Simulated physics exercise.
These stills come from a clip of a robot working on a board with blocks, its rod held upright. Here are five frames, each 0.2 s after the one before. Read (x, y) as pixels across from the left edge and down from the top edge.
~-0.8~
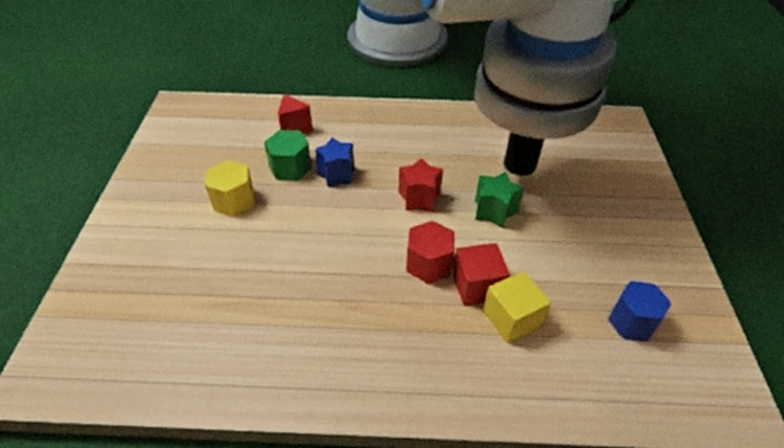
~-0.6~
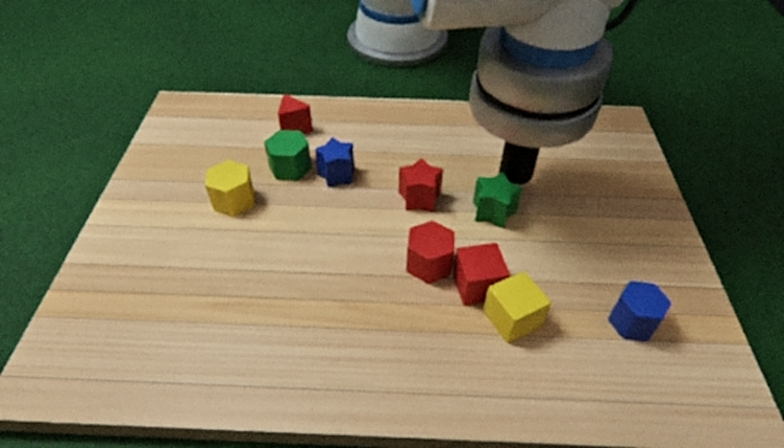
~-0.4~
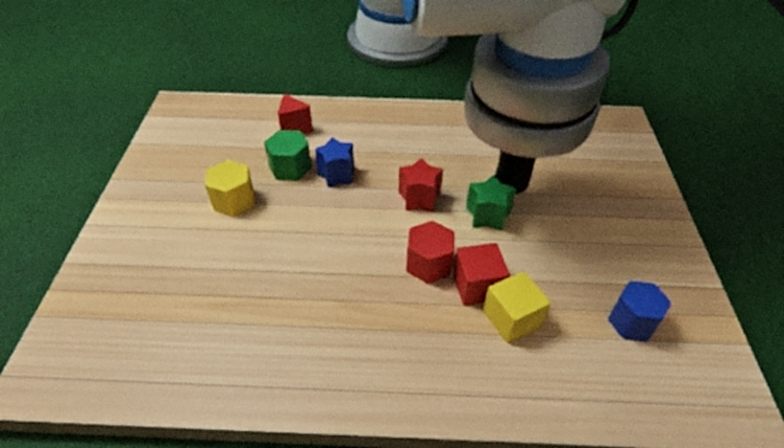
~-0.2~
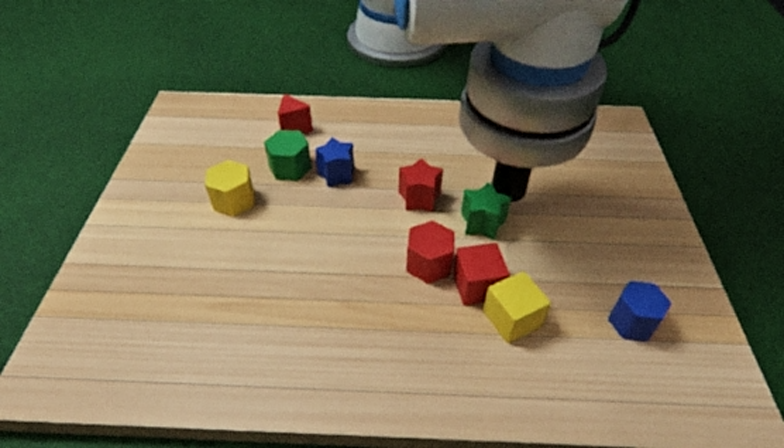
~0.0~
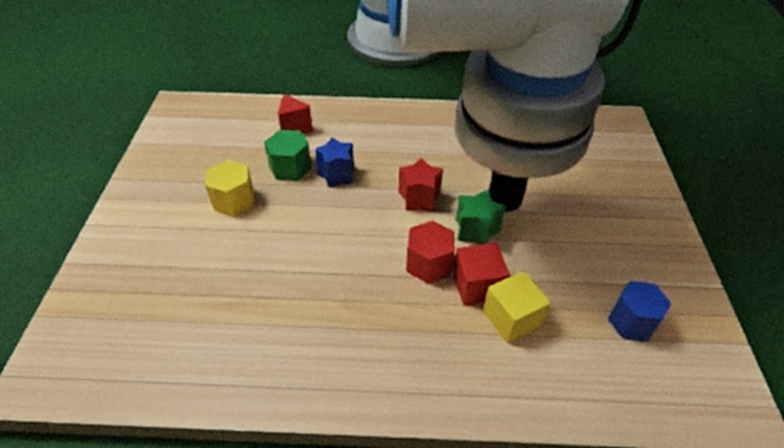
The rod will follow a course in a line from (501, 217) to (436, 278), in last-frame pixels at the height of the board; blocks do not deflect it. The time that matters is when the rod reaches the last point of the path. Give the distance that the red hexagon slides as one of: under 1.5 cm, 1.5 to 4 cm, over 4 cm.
Once the path ends, it will sit over 4 cm from where it is now.
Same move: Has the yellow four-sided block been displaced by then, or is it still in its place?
By then it is still where it was.
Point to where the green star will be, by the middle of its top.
In the picture, it is at (402, 249).
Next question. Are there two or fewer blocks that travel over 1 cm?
No - that is not the case.
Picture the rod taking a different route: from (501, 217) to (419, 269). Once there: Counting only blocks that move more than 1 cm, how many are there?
It should be two, as far as I can tell.
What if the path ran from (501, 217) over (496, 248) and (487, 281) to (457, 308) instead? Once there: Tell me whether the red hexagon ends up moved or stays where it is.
It moves.
The first path, step by step. One third of the way, rod (484, 220); red hexagon (420, 246); green star (455, 223).
Two thirds of the way, rod (462, 240); red hexagon (395, 256), turned 25° anticlockwise; green star (426, 233), turned 35° clockwise.
At the end, rod (438, 262); red hexagon (363, 266); green star (402, 249), turned 45° clockwise; red four-sided block (477, 273), turned 35° anticlockwise; yellow four-sided block still.
